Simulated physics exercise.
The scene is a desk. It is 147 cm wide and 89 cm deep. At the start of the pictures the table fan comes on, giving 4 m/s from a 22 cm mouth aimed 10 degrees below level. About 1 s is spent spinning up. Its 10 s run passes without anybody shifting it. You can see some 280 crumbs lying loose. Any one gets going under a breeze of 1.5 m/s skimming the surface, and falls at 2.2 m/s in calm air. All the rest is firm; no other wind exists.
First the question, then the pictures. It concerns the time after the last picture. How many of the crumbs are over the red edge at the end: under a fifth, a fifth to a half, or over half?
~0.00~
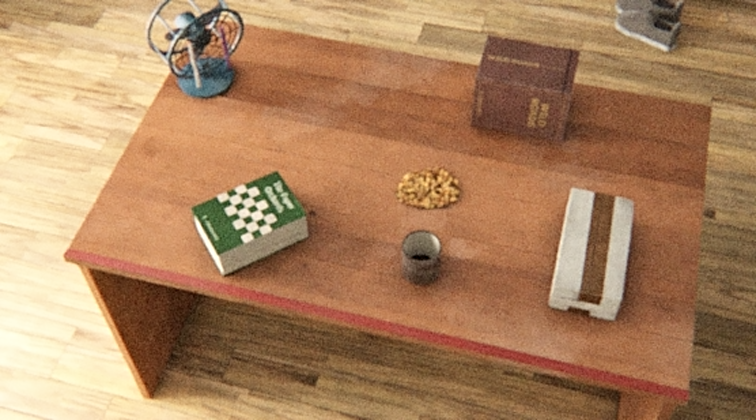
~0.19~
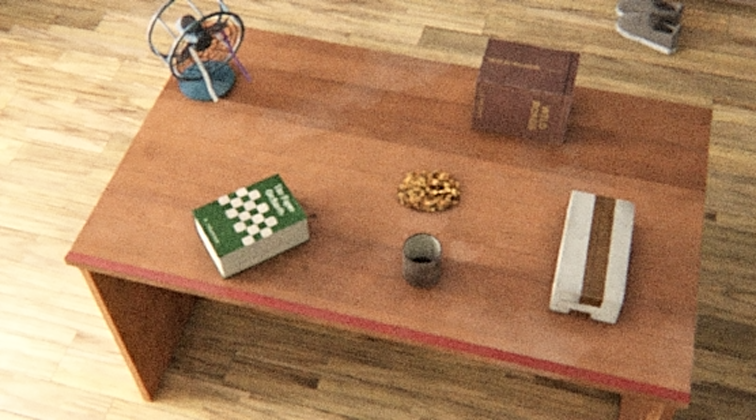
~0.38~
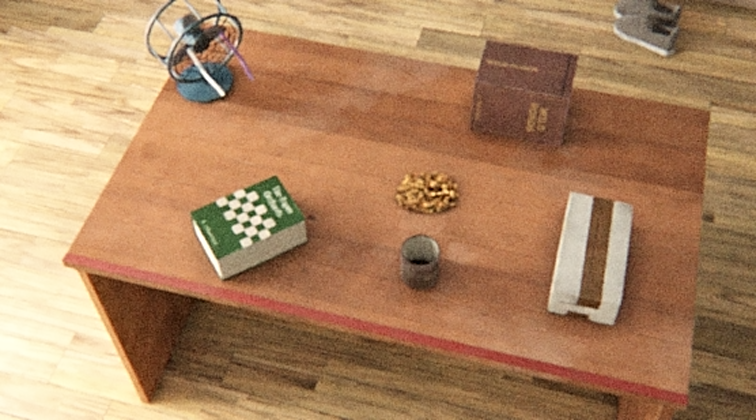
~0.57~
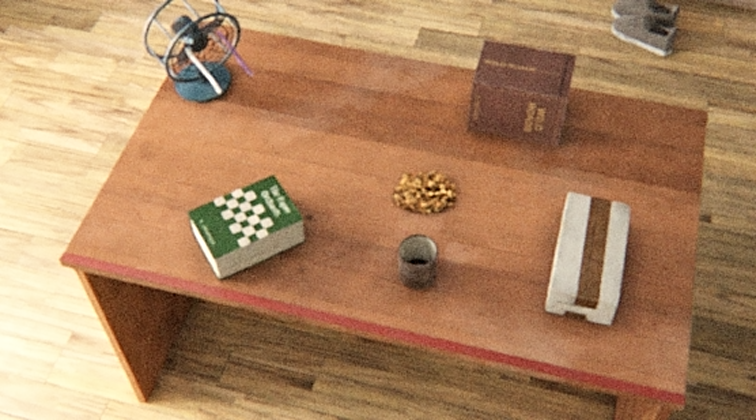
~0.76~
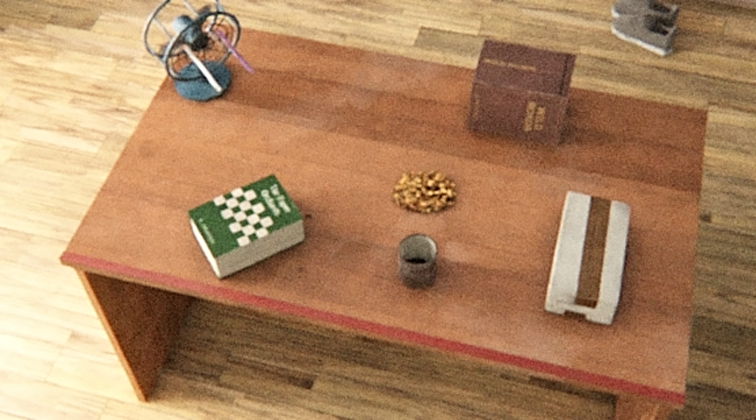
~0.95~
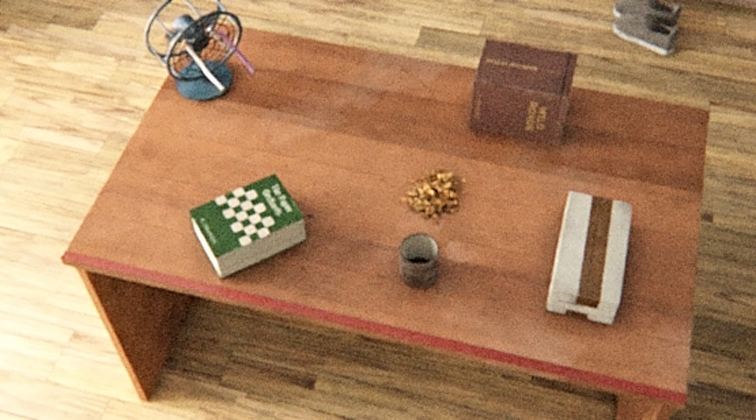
Looking at the red edge, the share there is under one fifth.
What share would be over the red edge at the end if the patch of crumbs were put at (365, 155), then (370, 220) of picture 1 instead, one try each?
First try about 0 per cent, second about 100 per cent.
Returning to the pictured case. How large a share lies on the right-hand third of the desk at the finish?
Around 70 per cent.
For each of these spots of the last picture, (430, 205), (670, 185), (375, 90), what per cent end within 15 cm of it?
I would say some 0 %, 40 % and 0 % respectively.
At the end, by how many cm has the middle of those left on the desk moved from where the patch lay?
The middle is roughly 45 cm from where it started.
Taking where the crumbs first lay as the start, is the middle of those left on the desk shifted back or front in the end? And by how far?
So it moved toward the rear end, something like 5 centimetres.
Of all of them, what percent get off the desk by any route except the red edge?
My best guess is roughly 30 %.
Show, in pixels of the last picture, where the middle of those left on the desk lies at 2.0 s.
I'd point to somewhere around (558, 228).
After 2.0 s, 86 % are on the move or not yet settled, 0 % are over the red edge; the middle of those still in play is near (558, 228).
After 3.2 s, 76 % are on the move or not yet settled, 0 % are over the red edge; the middle of those still in play is near (562, 210).
After 5.5 s, 67 % are on the move or not yet settled, 0 % are over the red edge; the middle of those still in play is near (589, 205).
After 10.0 s, at the end, 1 % are over the red edge; the middle of those still in play is near (605, 207).
